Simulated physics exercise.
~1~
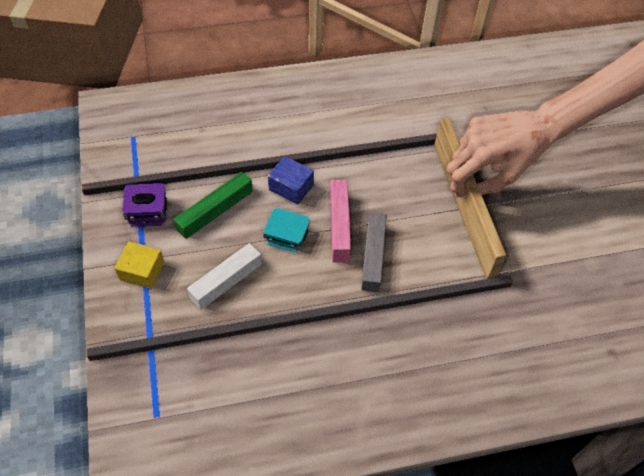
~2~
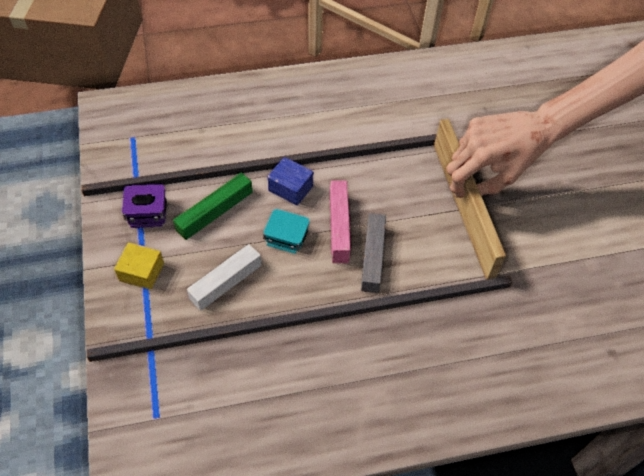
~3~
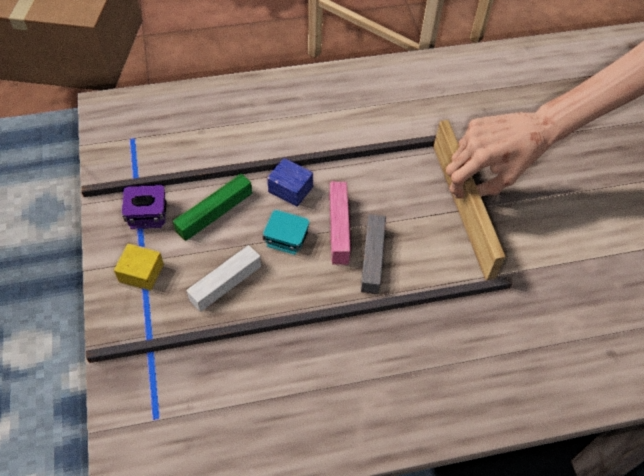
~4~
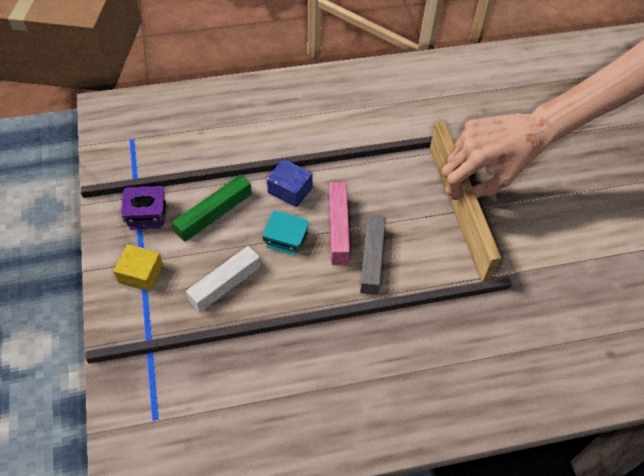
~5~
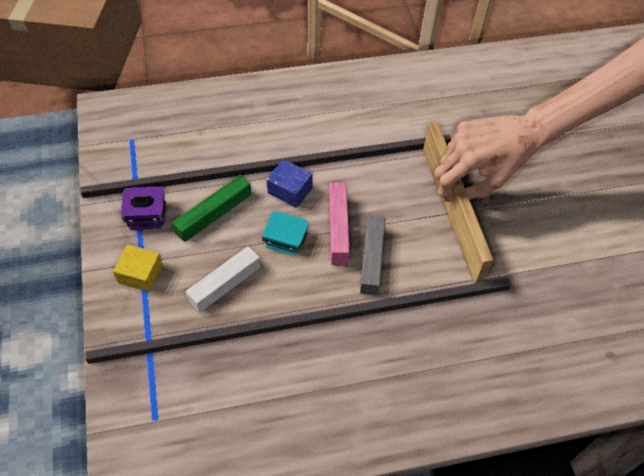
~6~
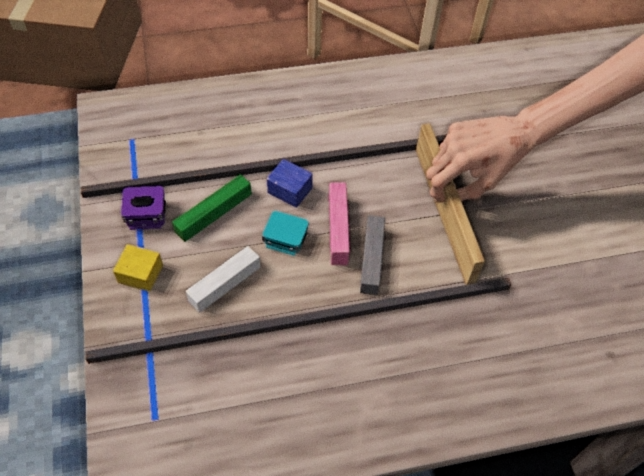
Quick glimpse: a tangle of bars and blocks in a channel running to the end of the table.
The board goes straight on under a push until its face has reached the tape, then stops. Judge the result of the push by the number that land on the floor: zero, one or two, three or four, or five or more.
Count: Three or four.
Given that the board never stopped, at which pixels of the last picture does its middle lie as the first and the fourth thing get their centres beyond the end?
First roughly (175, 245), later roughly (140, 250).
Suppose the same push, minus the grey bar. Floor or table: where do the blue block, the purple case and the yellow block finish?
Well, the blue block is left in place, the purple case topples off and the yellow block topples off.
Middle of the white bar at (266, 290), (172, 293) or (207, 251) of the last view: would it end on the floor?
Trying each place in order, it remains in place, it remains in place and it drops down.
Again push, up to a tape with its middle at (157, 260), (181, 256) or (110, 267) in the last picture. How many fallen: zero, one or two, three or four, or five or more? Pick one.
Number fallen at each tape, in order - one or two, zero, 5 or more.
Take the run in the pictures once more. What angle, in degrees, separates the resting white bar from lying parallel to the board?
It works out to near 15°.
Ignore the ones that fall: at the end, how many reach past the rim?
2.
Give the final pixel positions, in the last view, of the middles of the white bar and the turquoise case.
Near (85, 296) and (91, 247).
A little later, none off yet; yellow block at rest near (139, 268); purple case at rest near (145, 208); white bar at rest near (224, 279).
Next, none off yet; yellow block at rest near (139, 268); purple case at rest near (145, 208); white bar shifted a little near (205, 279).
Later still, none off yet; yellow block shifted about its own width near (112, 272); purple case shifted about its own width near (94, 209); white bar shifted about its own width near (136, 288).
When it is over, the number that fall off is three or four; down, green stick, purple case and yellow block.
